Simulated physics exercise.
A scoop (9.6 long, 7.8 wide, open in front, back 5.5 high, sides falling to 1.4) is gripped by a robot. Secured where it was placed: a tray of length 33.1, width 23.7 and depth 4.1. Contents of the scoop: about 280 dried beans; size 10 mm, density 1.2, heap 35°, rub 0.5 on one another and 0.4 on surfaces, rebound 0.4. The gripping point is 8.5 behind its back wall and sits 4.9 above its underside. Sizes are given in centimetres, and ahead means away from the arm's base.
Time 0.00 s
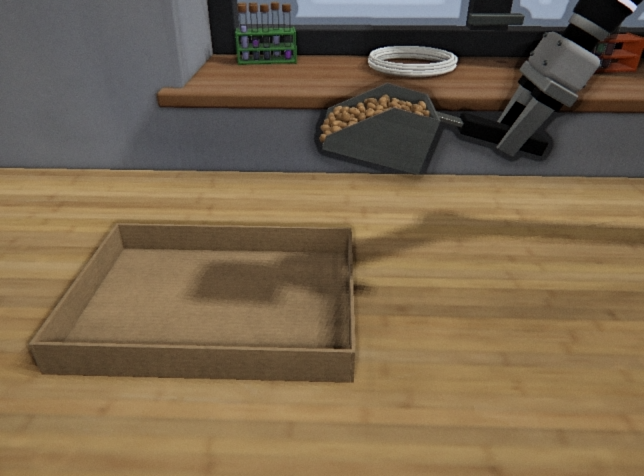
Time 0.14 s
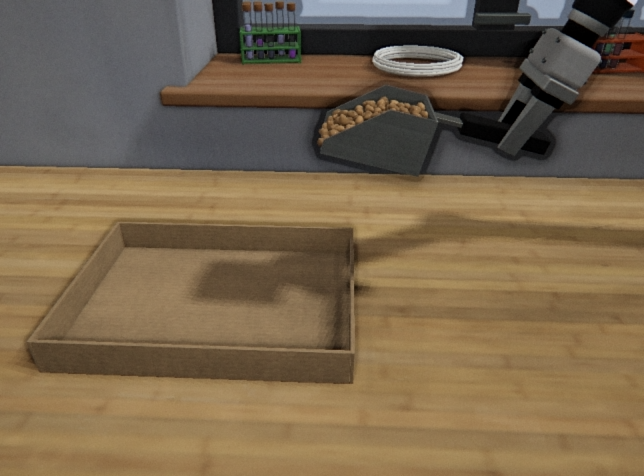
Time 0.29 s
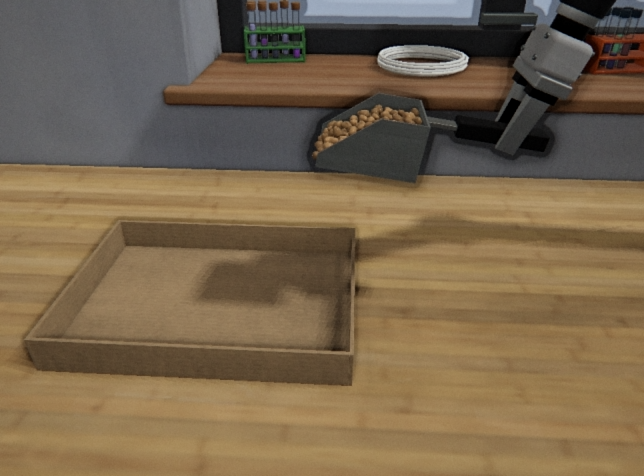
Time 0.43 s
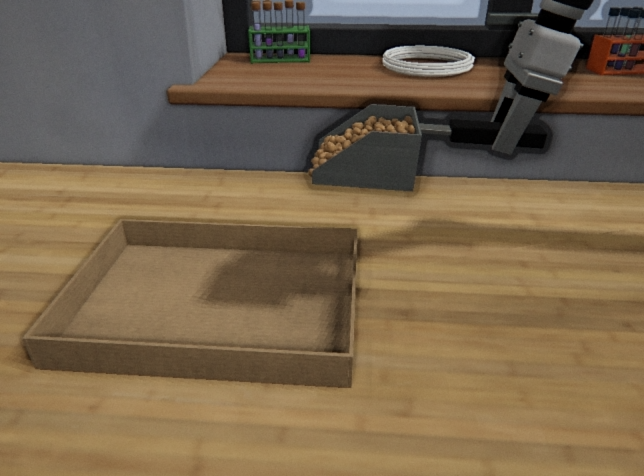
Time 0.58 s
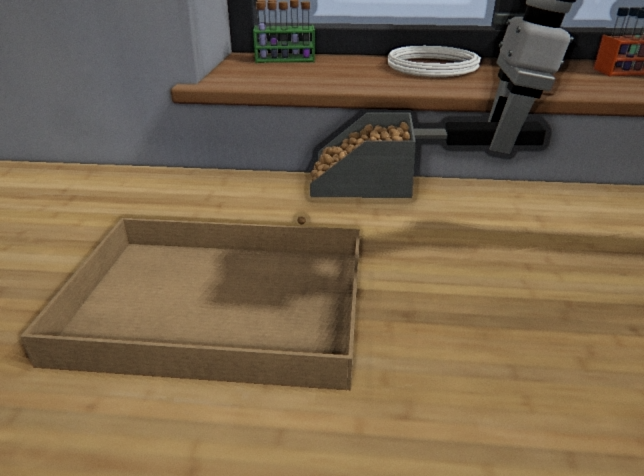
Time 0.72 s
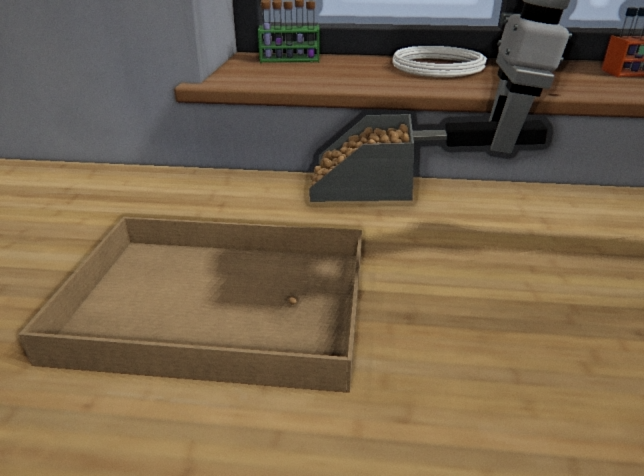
On a wooden counter below a windowsill, a robot arm holds a grey scoop of dried beans, tilted back, beyond an empty brown tray. The arm slowly rotates the scoop forward past level and lowers it slightly, and a single bean drops from its front edge into the tray.
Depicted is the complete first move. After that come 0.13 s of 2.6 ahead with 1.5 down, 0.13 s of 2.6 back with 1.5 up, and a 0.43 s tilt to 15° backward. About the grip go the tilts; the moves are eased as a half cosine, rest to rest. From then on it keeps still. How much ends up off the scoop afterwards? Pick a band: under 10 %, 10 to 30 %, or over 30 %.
10 to 30 %.
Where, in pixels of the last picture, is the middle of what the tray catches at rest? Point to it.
In the final picture, somewhere near (276, 301).
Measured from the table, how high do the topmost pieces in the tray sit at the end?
Once everything settles, the heap tops out at about 1.5 cm.
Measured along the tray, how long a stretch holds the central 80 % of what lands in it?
It spans some 12 centimetres.
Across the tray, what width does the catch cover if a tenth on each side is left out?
Width of central eight tenths: Approx. 10 cm.
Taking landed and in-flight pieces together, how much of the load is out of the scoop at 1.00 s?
By then near 15 % is out.
By 1.00 s, tilted 4° forward, highest piece 22 above the table; 240 on the scoop, 9 in the tray, 35 in flight or on a rim.
By 1.27 s, tilted 11° backward, highest piece 25 above the table; 228 on the scoop, 54 in the tray, 2 in flight or on a rim.
By 1.61 s, tilted 15° backward, highest piece 26 above the table; 228 on the scoop, 56 in the tray.
By 2.66 s, tilted 15° backward, highest piece 26 above the table; 228 on the scoop, 56 in the tray.
Final count, 228 on the scoop, 56 in the tray. That is 20 % off the scoop.
